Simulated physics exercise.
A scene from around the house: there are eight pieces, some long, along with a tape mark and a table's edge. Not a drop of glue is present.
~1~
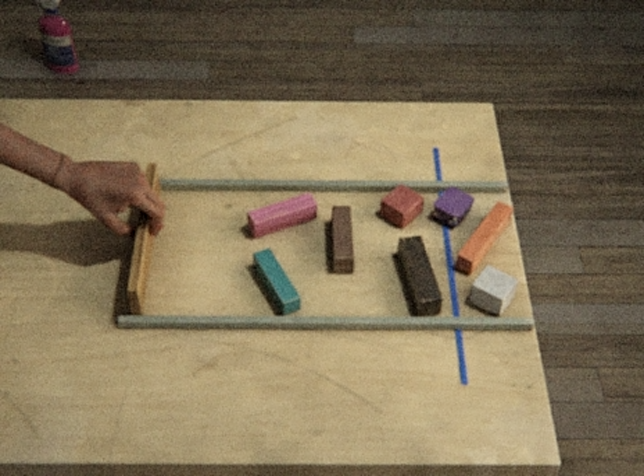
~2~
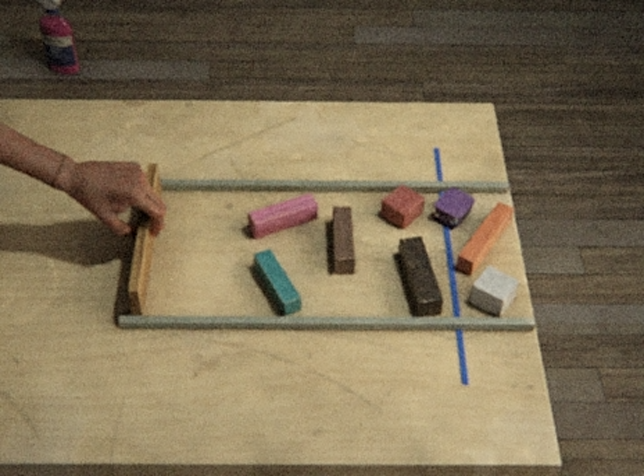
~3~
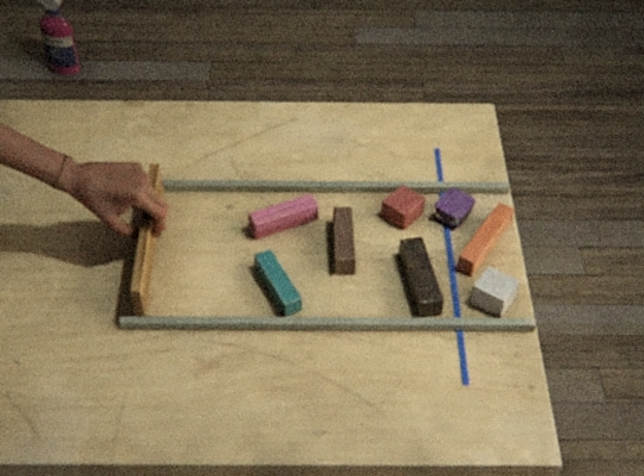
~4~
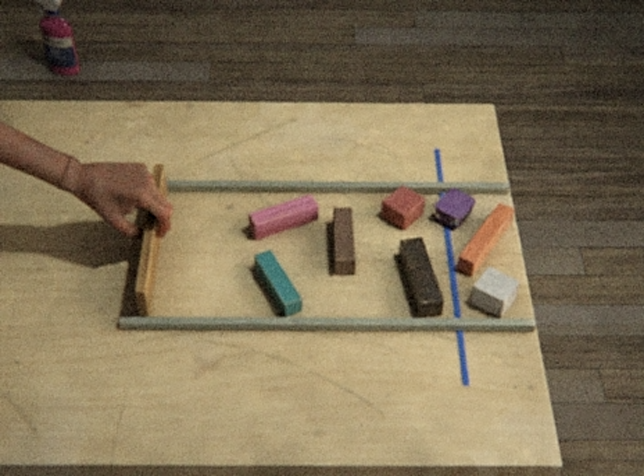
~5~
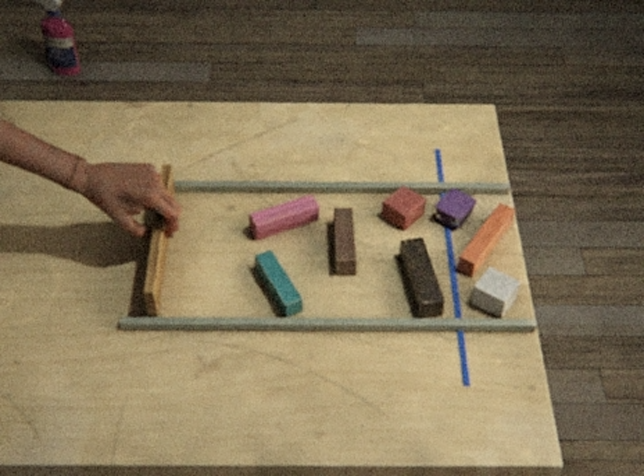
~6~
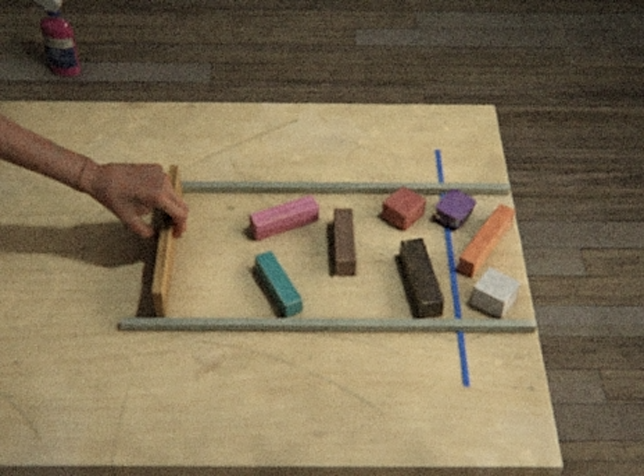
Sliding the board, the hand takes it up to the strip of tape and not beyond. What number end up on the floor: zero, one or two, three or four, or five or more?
Expect a tiny handful, one or two, to go down.
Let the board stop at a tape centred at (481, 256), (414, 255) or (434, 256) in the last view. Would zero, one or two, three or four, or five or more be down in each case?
Falls: Either three or four; not one; not one.
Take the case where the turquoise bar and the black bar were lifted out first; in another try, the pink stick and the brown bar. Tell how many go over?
0 in the first case and 0 in the second.
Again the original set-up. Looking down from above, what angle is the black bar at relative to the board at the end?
About 25°.
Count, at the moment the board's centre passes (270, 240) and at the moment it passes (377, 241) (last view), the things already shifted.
First 2, then 5.
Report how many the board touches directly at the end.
That number would be 2.
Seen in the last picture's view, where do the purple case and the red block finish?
Purple case at (507, 205), red block at (479, 208).
Early on, none off yet; orange bar at rest near (487, 239); white block at rest near (495, 293); purple case at rest near (455, 211).
Finally, the number that fall off is one or two; lost, orange bar.
